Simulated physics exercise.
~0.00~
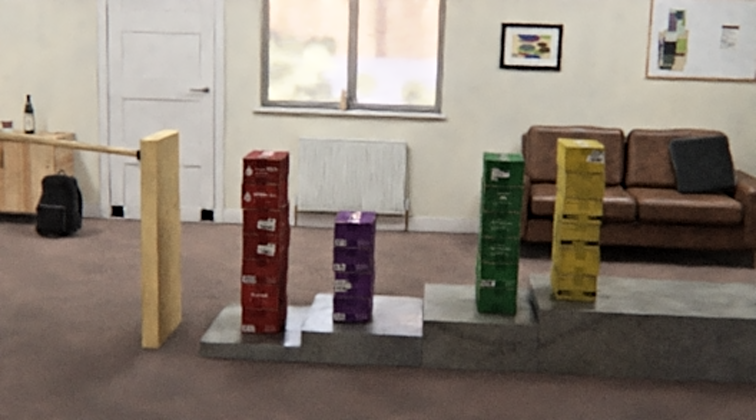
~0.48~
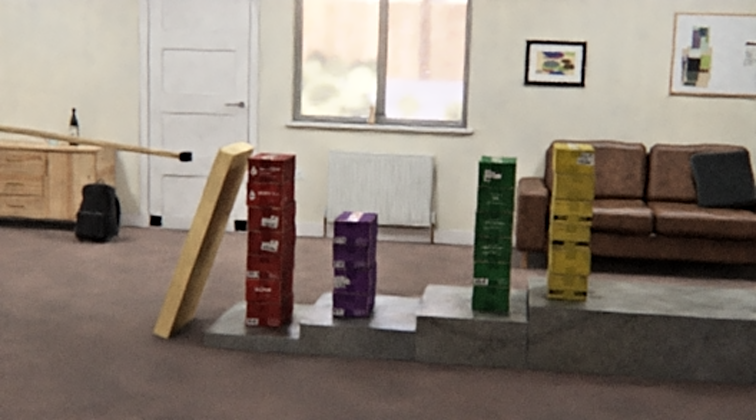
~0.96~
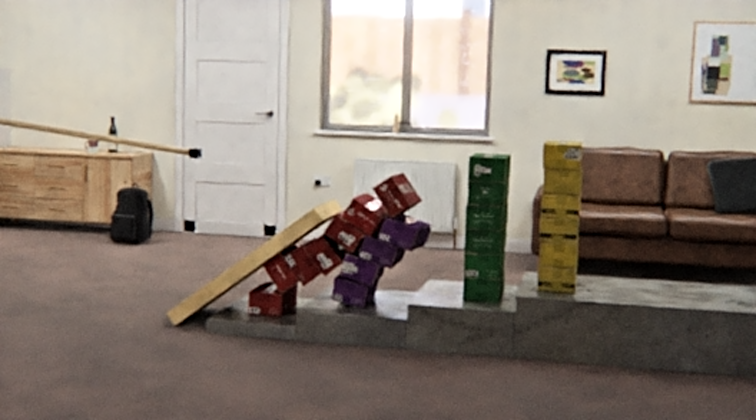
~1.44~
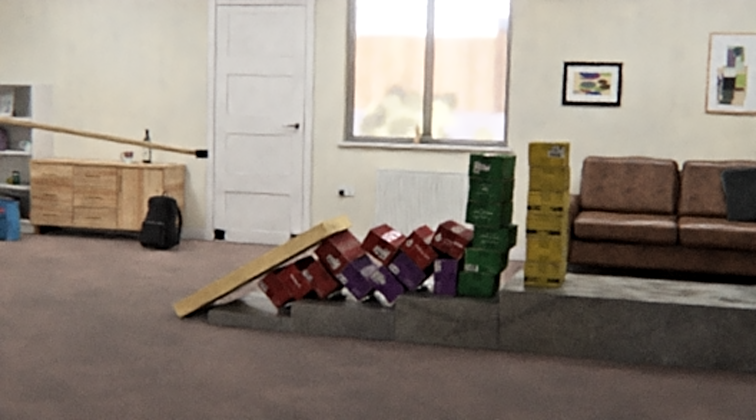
In a living room with a brown sofa, a pole extends from the left as an upright wooden board tips right into a red stack of boxes, which topples onto a shorter purple one, leaving both collapsed against the standing green stack, with the yellow stack upright beyond.
